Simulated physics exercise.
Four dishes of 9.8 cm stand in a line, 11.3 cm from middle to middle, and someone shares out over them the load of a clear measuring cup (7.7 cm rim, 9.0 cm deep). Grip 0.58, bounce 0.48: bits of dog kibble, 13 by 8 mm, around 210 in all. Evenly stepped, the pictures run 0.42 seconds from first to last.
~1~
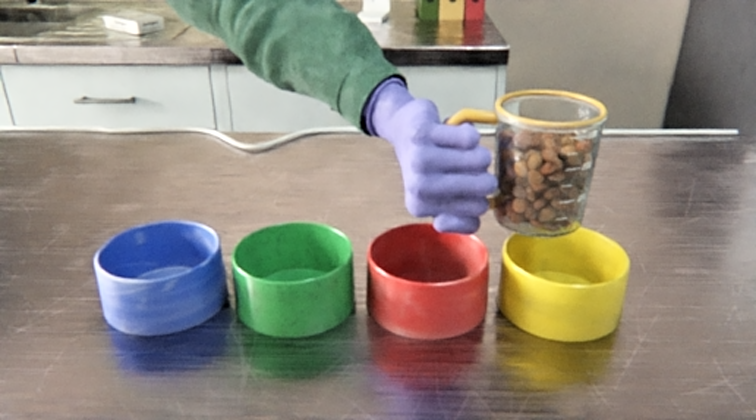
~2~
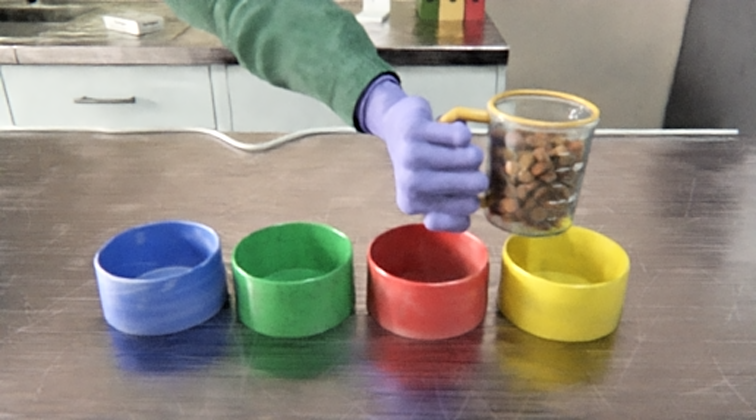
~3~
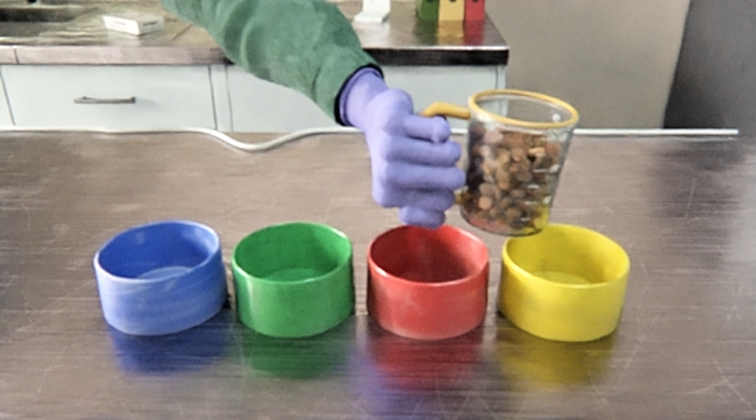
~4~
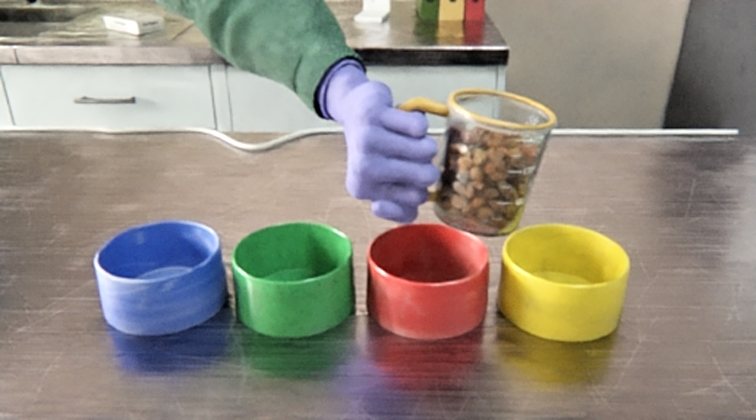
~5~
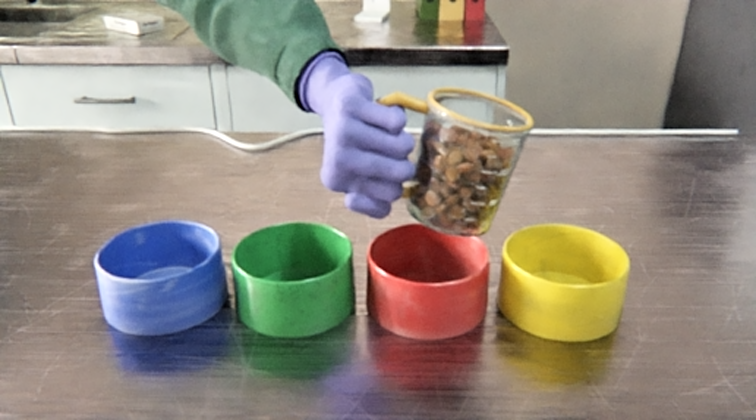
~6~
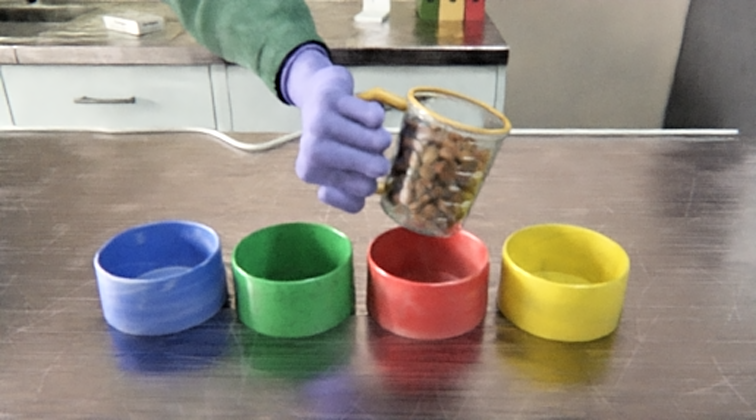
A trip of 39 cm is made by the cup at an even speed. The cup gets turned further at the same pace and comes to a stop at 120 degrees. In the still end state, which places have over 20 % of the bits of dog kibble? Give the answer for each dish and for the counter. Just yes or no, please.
In short: Red no, blue yes, green no, yellow no, counter no.
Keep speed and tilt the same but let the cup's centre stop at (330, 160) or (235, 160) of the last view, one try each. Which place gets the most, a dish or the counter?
I'd bet on red for the first try and green for the second.
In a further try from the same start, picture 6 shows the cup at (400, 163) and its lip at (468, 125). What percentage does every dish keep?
The red dish keeps 0, the blue one 90, the green one 0 and the yellow one 0.
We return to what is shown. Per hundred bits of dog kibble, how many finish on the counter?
I'd put it near 10 per cent.
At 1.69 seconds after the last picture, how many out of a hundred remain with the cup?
My estimate is about 100 per cent.
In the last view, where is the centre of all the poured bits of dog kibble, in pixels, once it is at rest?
When it all comes to rest, the middle is near (151, 276).
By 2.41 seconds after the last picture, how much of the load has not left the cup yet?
About 10 percent.
Then, 1.01 s after the last picture, tilt 64 degrees; cup holds 100 %.
Then, 1.69 s after the last picture, tilt 96 degrees; cup holds 100 %.
Then, 2.41 s after the last picture, tilt 120 degrees; cup holds 10 %, blue 85 %.
In the end, red 0 %, blue 90 %, green 0 %, yellow 0 %, counter 10 %.
